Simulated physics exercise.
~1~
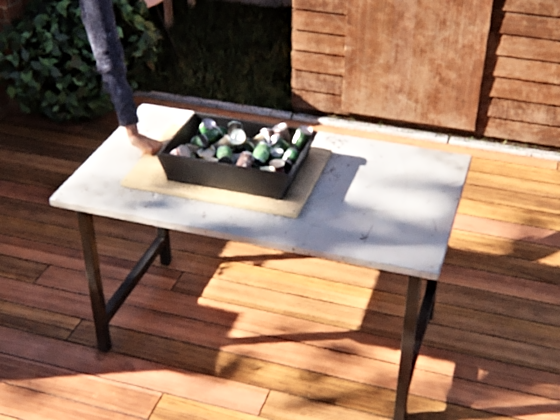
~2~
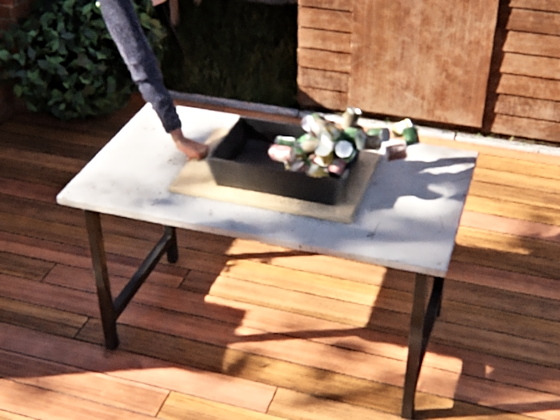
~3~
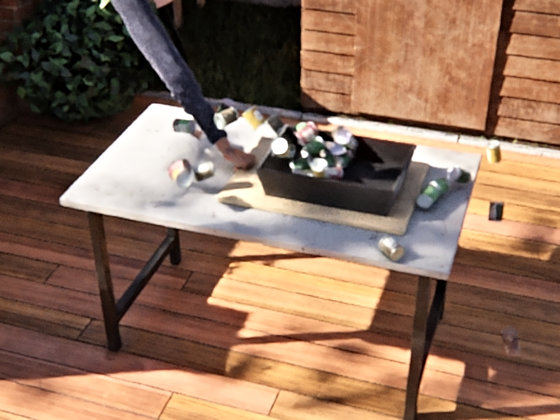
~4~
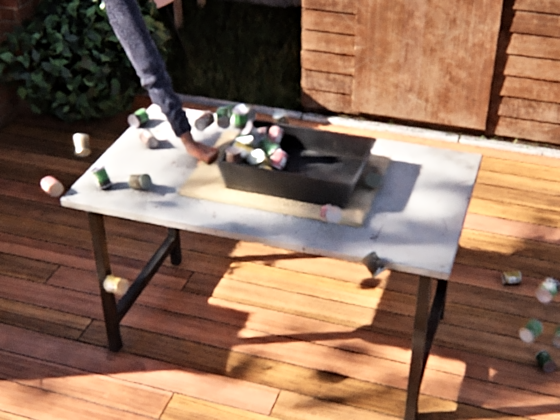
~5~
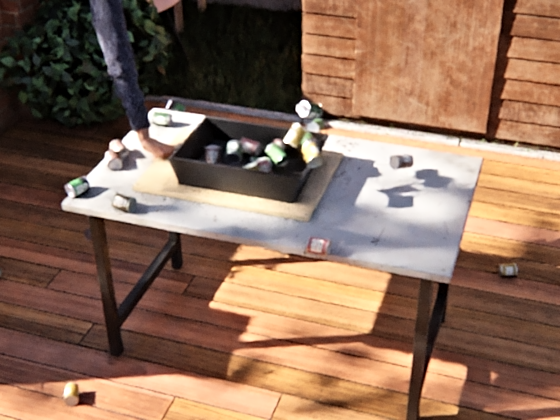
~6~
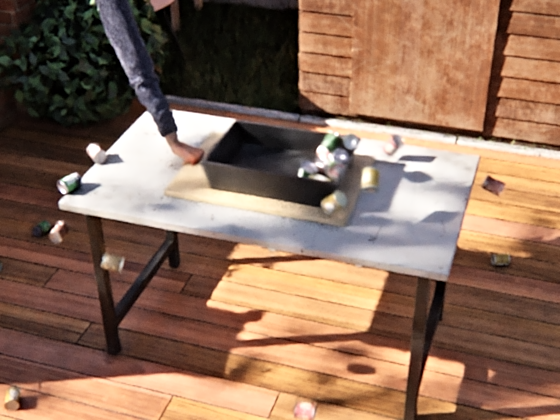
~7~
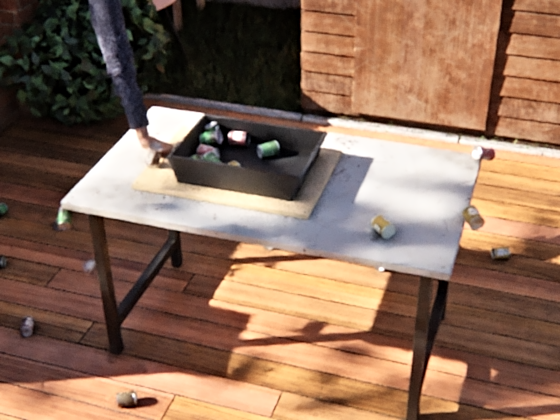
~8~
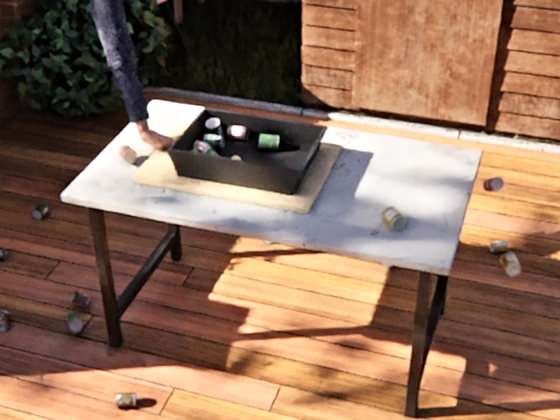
A black container packed with small tins, some with green labels, sits on a board on a pale table, with a hand gripping the board's left side. The arm pushes the board to the right, and the tins heap up over the container's right end, some spilling out. As the board slides back and forth, more tins scatter across the tabletop and drop off both ends onto the wooden deck. The container looks emptier with each trip. Finally the board rests back at the left, with only a few tins left inside and others strewn around the deck.
